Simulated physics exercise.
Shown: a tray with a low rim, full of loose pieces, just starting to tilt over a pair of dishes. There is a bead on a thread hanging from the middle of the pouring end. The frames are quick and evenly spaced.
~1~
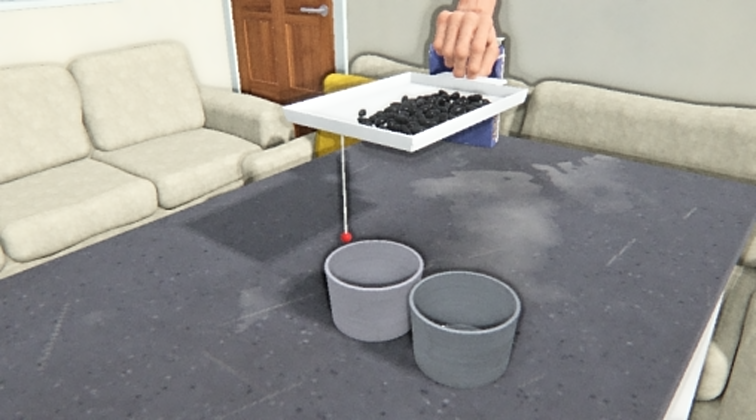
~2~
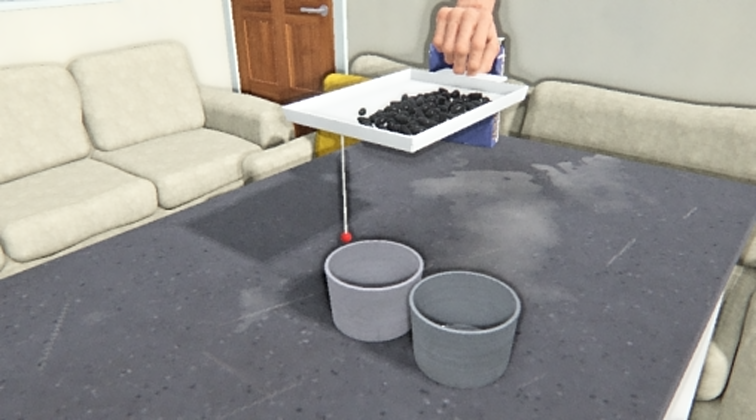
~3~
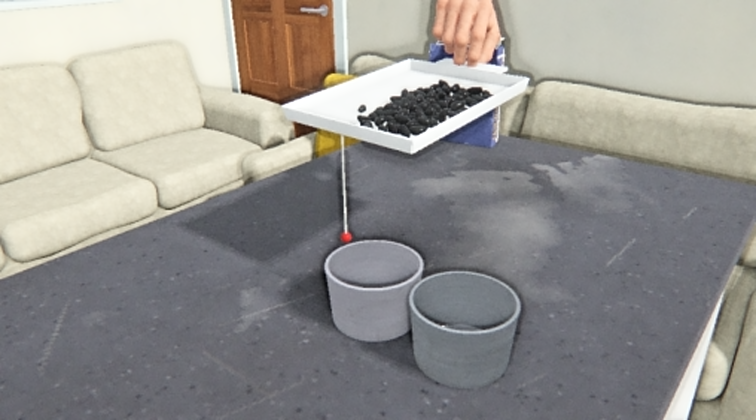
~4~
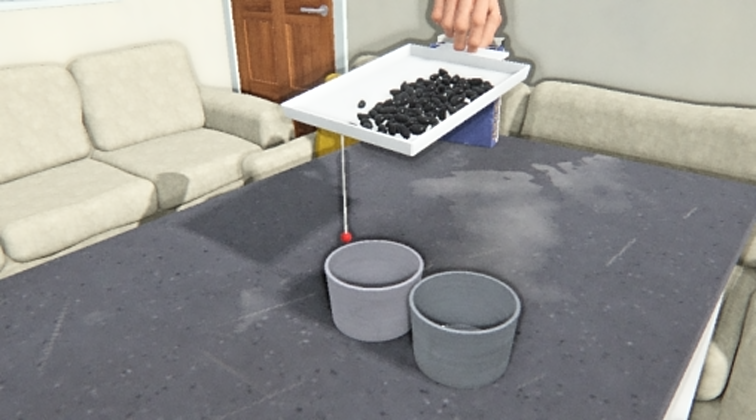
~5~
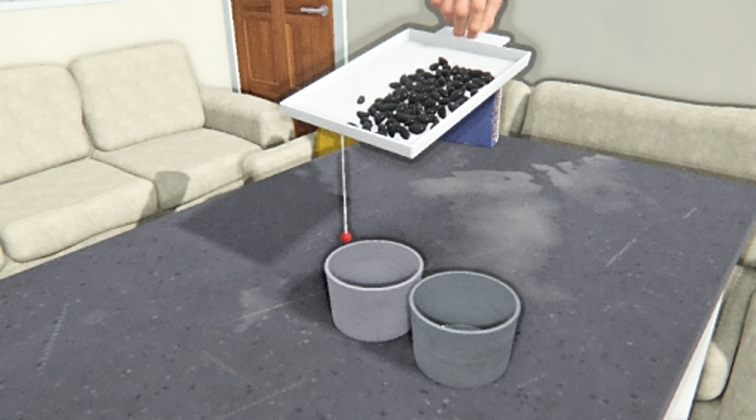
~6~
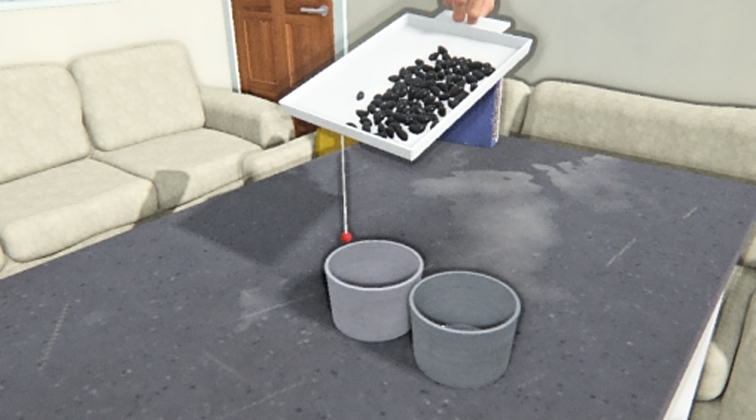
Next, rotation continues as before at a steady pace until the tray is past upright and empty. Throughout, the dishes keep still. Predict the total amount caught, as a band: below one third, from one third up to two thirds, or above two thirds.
A third up to two thirds.
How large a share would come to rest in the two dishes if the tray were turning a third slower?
I'd put it near 50 per cent.
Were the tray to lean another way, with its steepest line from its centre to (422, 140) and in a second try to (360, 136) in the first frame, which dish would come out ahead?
The first try favours the leftmost dish, the second the leftmost dish.
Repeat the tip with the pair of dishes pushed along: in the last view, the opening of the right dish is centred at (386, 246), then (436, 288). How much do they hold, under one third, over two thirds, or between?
The first try: Below one third. The second: Between a third and two thirds.
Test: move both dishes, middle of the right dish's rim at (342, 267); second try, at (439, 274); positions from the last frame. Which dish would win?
Place one: The rightmost one; place two: The rightmost one.
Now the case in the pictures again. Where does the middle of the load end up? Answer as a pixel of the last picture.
Roughly at (371, 324).
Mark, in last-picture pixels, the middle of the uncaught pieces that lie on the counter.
About (336, 379) in the last picture.
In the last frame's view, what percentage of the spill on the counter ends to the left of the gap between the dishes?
Estimate: About 90 per cent.
Soon after the last picture, tray tipped steeply; nearly all on the tray; a stray few outside both; a stray few in the air.
A little later, tray tipped past a quarter turn; about a third on the tray; a small part in the right dish; a small part in the left dish; a small part outside both; about a third in the air.
Later still, tray tipped past a quarter turn; a small part in the right dish; about half in the left dish; about half outside both.
At rest, tray tipped past a quarter turn; a small part in the right dish; about half in the left dish; about half outside both.
